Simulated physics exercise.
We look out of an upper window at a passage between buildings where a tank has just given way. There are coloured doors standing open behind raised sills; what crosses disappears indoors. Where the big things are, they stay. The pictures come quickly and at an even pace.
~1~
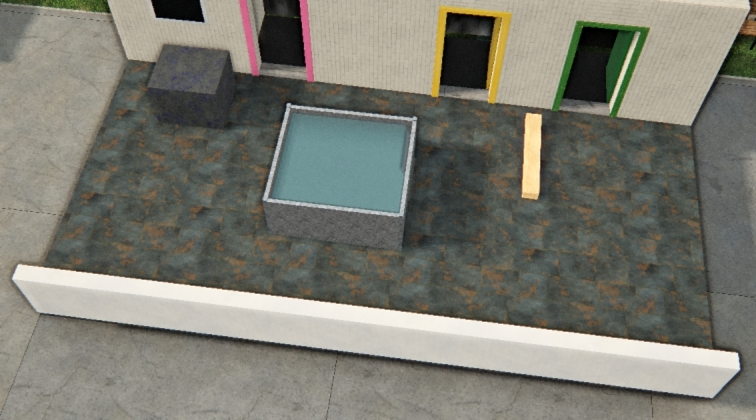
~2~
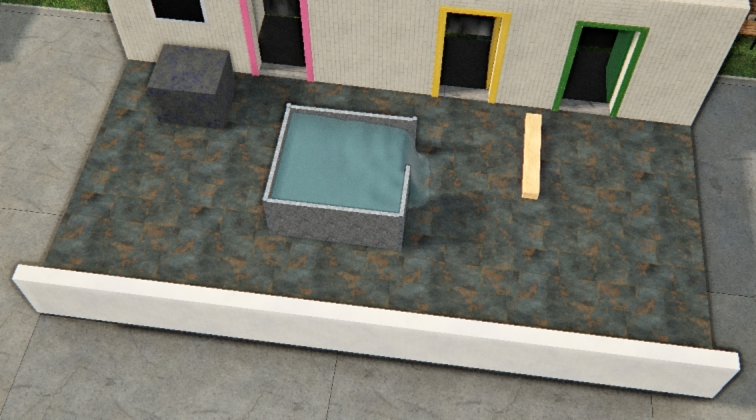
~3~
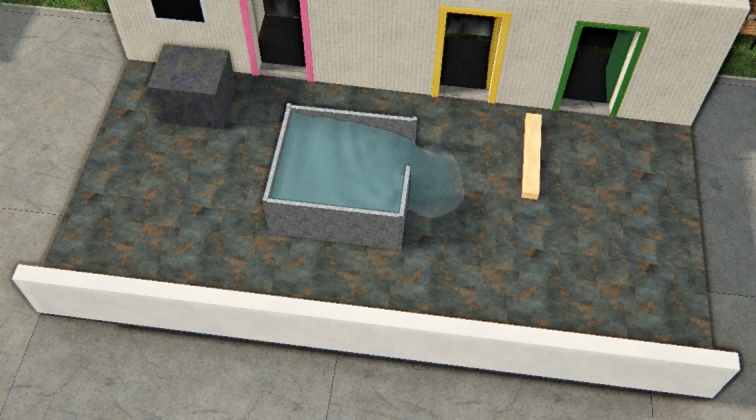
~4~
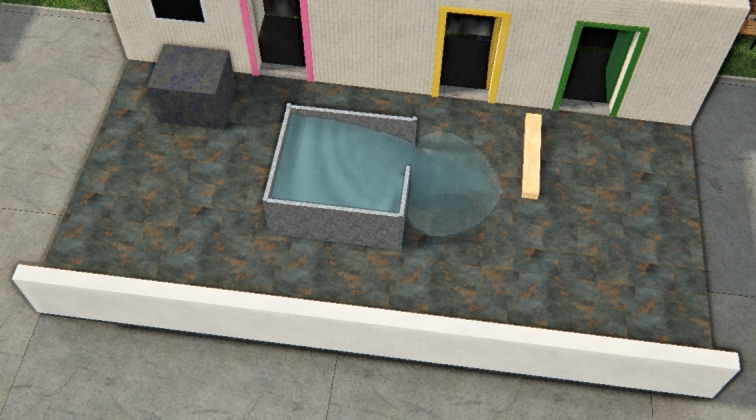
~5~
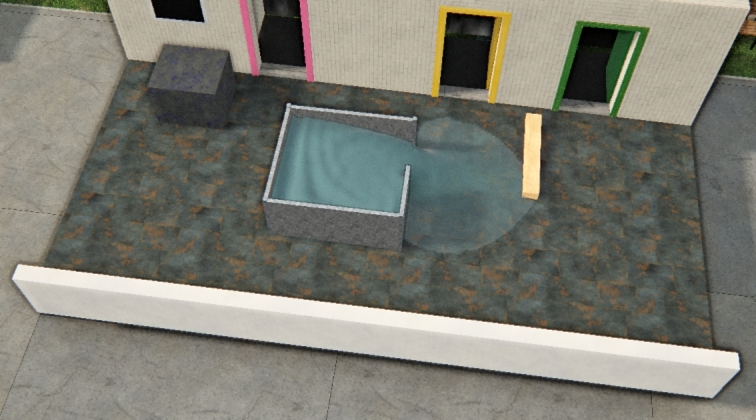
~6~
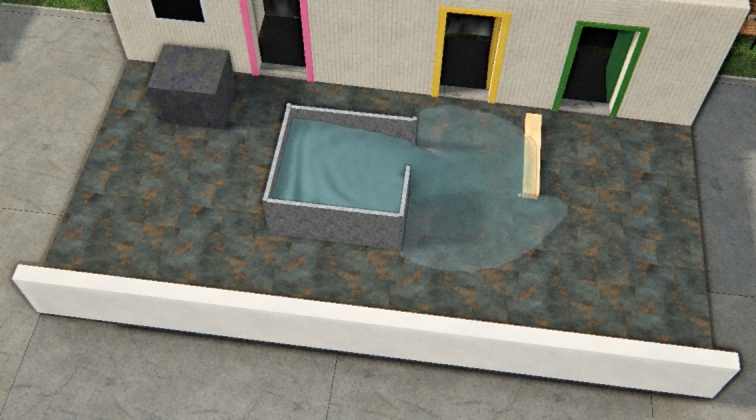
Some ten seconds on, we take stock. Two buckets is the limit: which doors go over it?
The yellow door lets in more than two buckets; the pink door stays within two buckets; the green door lets in more than two buckets.
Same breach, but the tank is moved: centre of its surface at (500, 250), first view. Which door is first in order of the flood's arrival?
The green-painted one is the first one.
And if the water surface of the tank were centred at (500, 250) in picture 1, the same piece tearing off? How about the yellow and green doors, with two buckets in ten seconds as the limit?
In short: Yellow misses the threshold; green misses the threshold.
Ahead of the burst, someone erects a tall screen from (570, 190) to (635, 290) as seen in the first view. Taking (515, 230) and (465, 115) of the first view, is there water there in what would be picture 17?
Submerged, then submerged.
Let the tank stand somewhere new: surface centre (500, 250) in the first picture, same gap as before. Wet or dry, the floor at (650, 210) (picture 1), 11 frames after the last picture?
At that place: Awash.
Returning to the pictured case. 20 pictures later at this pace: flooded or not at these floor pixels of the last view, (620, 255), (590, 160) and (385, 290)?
Taking them as listed, they are waterlogged, waterlogged and spared.
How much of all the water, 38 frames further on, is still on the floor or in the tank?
My figure is close to 50 percent.
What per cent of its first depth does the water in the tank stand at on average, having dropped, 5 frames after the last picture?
My reading: Near 64 %.
A moment on, water covers 30 % of the floor; the yellow door under two buckets in, the pink door not reached, the green door wet at the sill, nothing in.
Next, water covers 45 % of the floor; the yellow door over two buckets in, the pink door not reached, the green door over two buckets in.
Then, water covers 45 % of the floor; the yellow door over two buckets in, the pink door not reached, the green door over two buckets in.
Later, water covers 50 % of the floor; the yellow door far over two buckets in, the pink door not reached, the green door over two buckets in.
In the end, water covers 45 % of the floor; the yellow door far over two buckets in, the pink door wet at the sill, nothing in, the green door over two buckets in.
